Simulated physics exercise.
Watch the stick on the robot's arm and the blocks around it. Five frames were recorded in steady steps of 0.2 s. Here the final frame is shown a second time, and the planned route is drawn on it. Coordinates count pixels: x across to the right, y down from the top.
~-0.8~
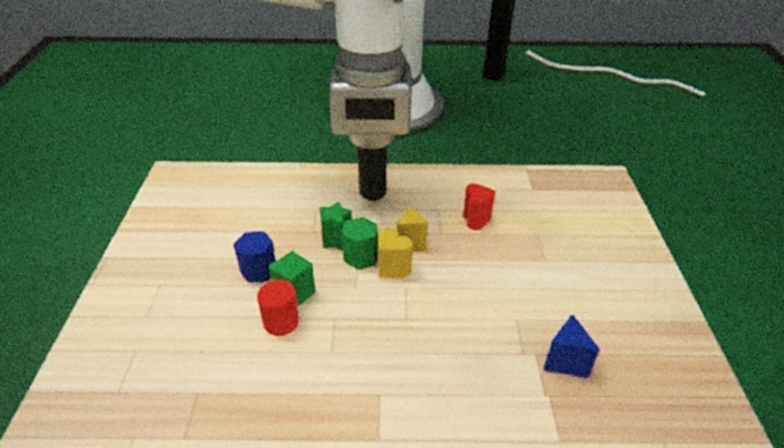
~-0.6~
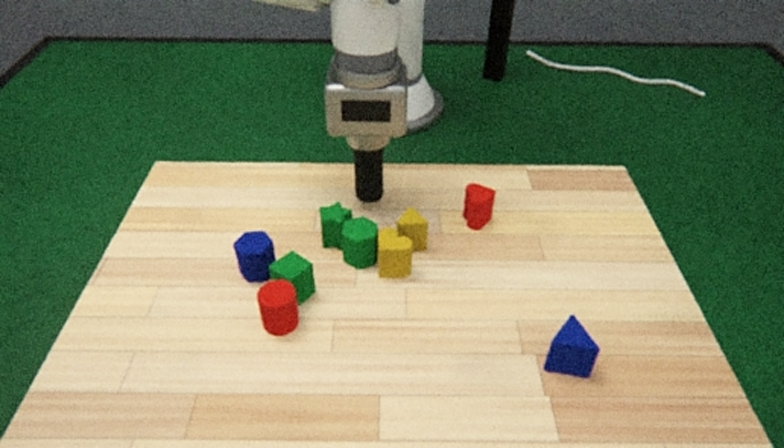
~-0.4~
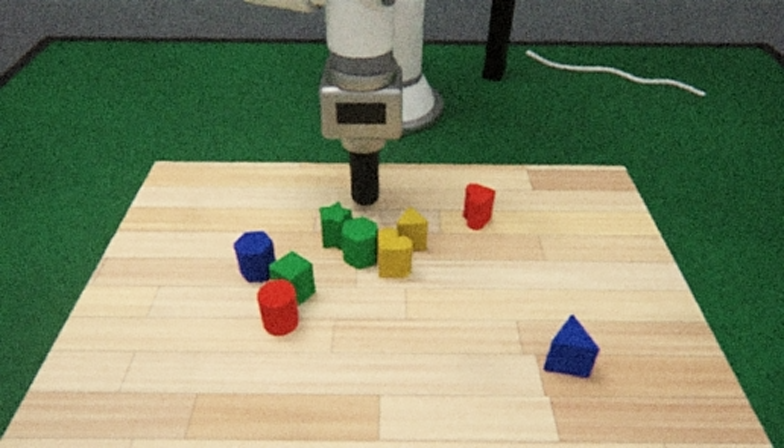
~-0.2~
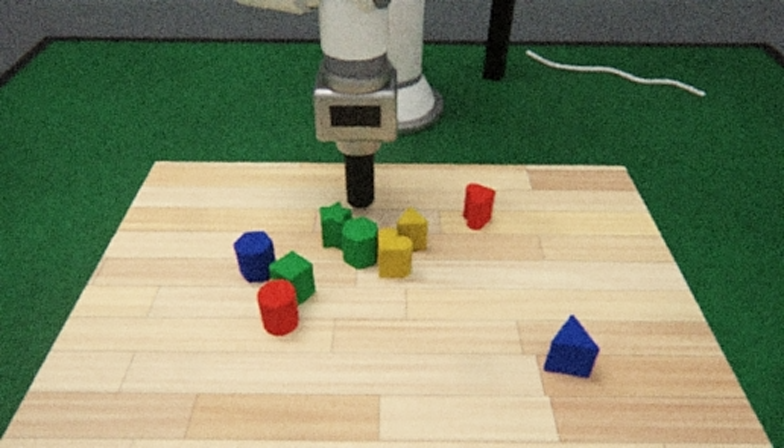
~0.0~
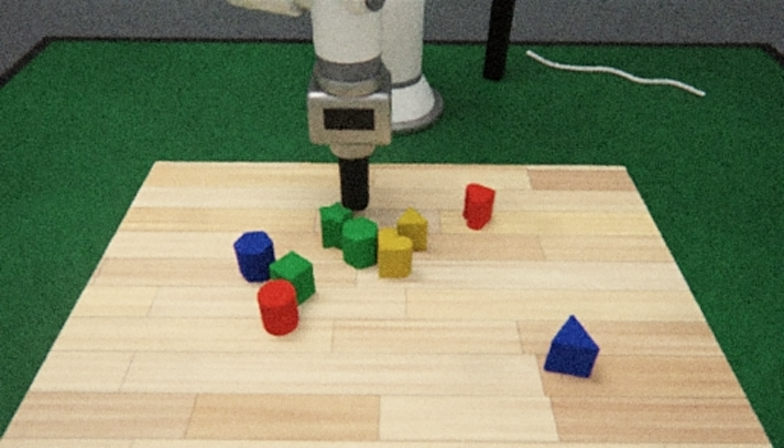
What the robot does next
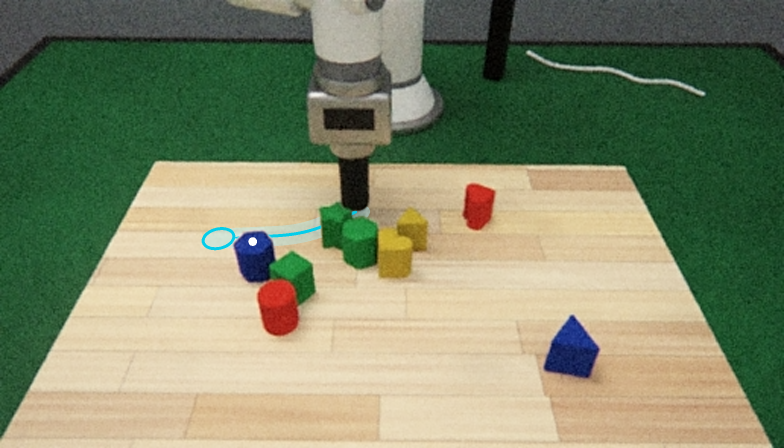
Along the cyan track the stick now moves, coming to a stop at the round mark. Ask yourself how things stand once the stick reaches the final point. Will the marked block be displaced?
No.
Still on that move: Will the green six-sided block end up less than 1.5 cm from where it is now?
I expect so.
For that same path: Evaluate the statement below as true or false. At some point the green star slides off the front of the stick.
It is true.
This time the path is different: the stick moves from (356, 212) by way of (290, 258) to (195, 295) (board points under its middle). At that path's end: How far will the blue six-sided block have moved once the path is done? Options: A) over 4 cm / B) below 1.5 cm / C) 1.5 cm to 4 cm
That would be A.
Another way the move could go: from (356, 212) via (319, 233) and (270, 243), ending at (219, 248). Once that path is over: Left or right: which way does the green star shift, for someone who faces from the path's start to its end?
The green star is shifted sideways to the left, facing along the path from start to end.
Path on the board, from (356, 212) over (315, 229) and (268, 236) to (219, 238); the dot is on the blue six-sided block.
What follows on the original path. One third of the way, stick (314, 221); green star (328, 219), turned 30° anticlockwise.
Two thirds of the way, stick (264, 228); green star (328, 219), turned 30° anticlockwise.
At the end, stick (216, 230); blue six-sided block in place; green star (328, 219), turned 30° anticlockwise; green six-sided block in place.
